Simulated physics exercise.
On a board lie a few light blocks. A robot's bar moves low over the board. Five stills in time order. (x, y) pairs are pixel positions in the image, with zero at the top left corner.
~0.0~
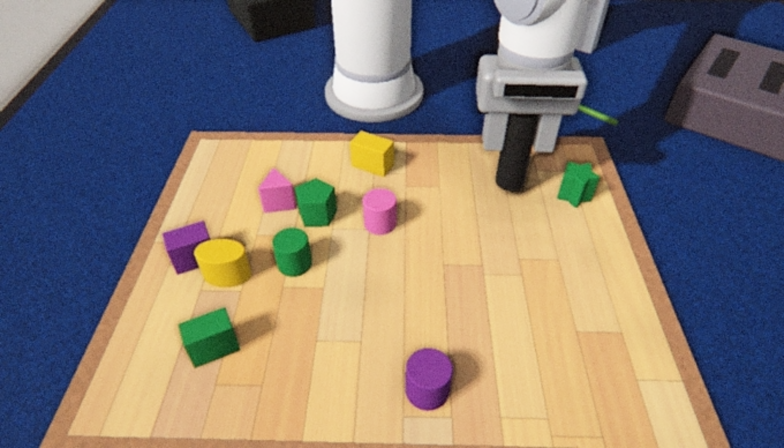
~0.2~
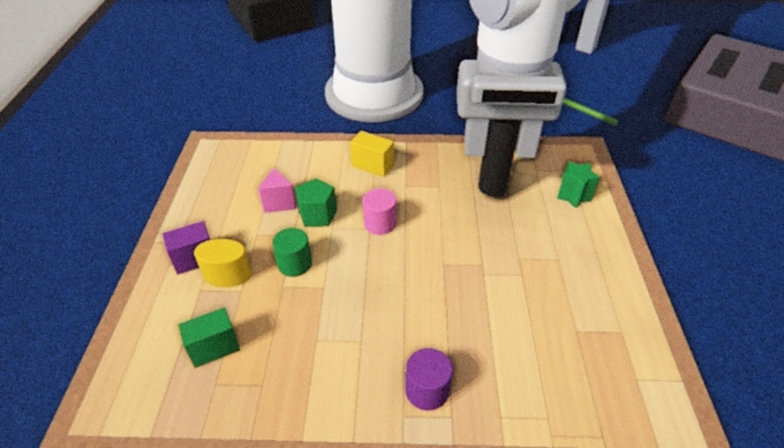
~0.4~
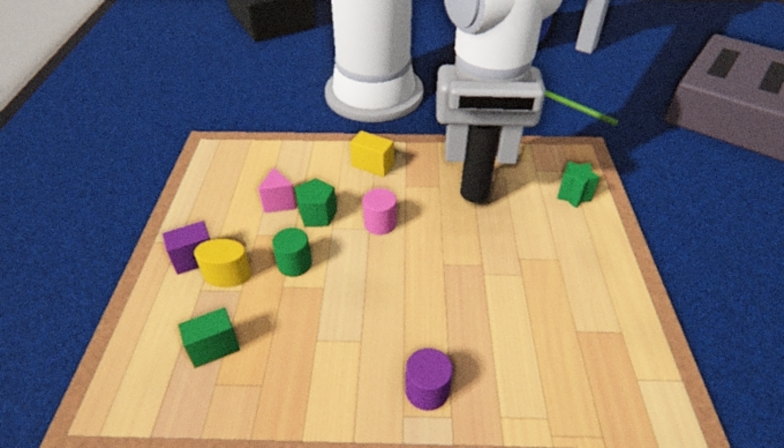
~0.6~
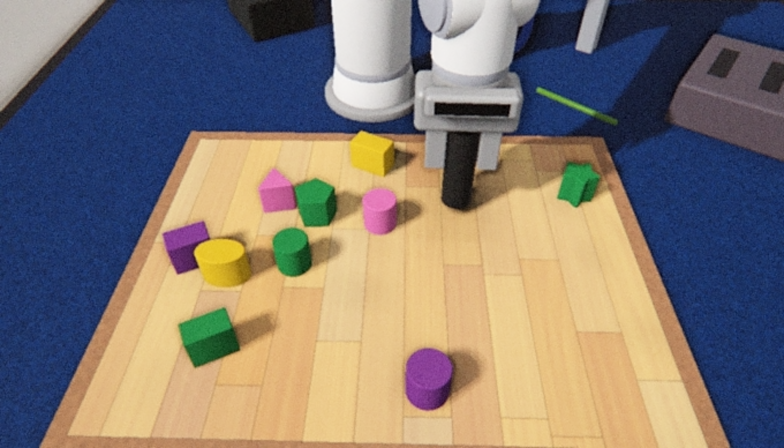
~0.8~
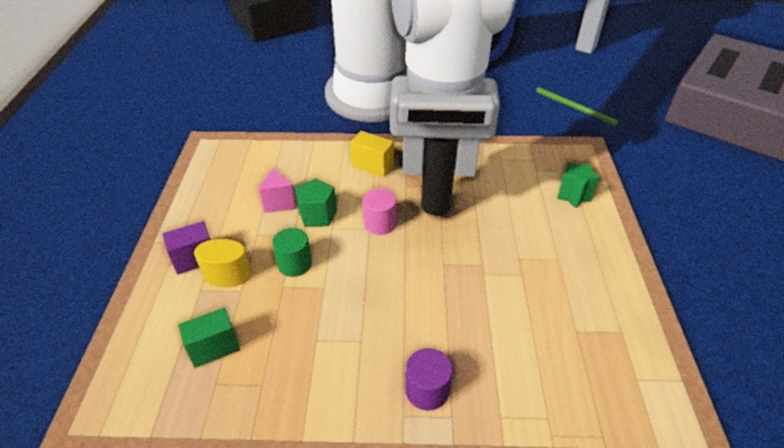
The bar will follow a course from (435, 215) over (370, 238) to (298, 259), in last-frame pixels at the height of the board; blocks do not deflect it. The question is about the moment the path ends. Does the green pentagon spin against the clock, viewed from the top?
I'd say no.
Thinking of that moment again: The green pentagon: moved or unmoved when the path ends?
It's moved.
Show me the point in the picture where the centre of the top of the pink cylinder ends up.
It comes to (295, 209).
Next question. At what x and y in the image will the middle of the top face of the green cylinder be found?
Its top centre lands on (261, 249).
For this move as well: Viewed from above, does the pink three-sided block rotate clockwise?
No, that is not what happens.
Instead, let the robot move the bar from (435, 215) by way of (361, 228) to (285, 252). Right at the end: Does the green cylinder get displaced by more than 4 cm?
My answer is no.
What follows on the original path. One third of the way, bar (392, 221); pink cylinder (360, 201).
Two thirds of the way, bar (345, 238); pink three-sided block (270, 177), turned 20° anticlockwise; green pentagon (304, 186), turned 25° clockwise; pink cylinder (321, 205).
At the end, bar (296, 250); pink three-sided block (269, 176), turned 30° anticlockwise; green cylinder (261, 249); green pentagon (300, 184), turned 45° clockwise; pink cylinder (295, 209).
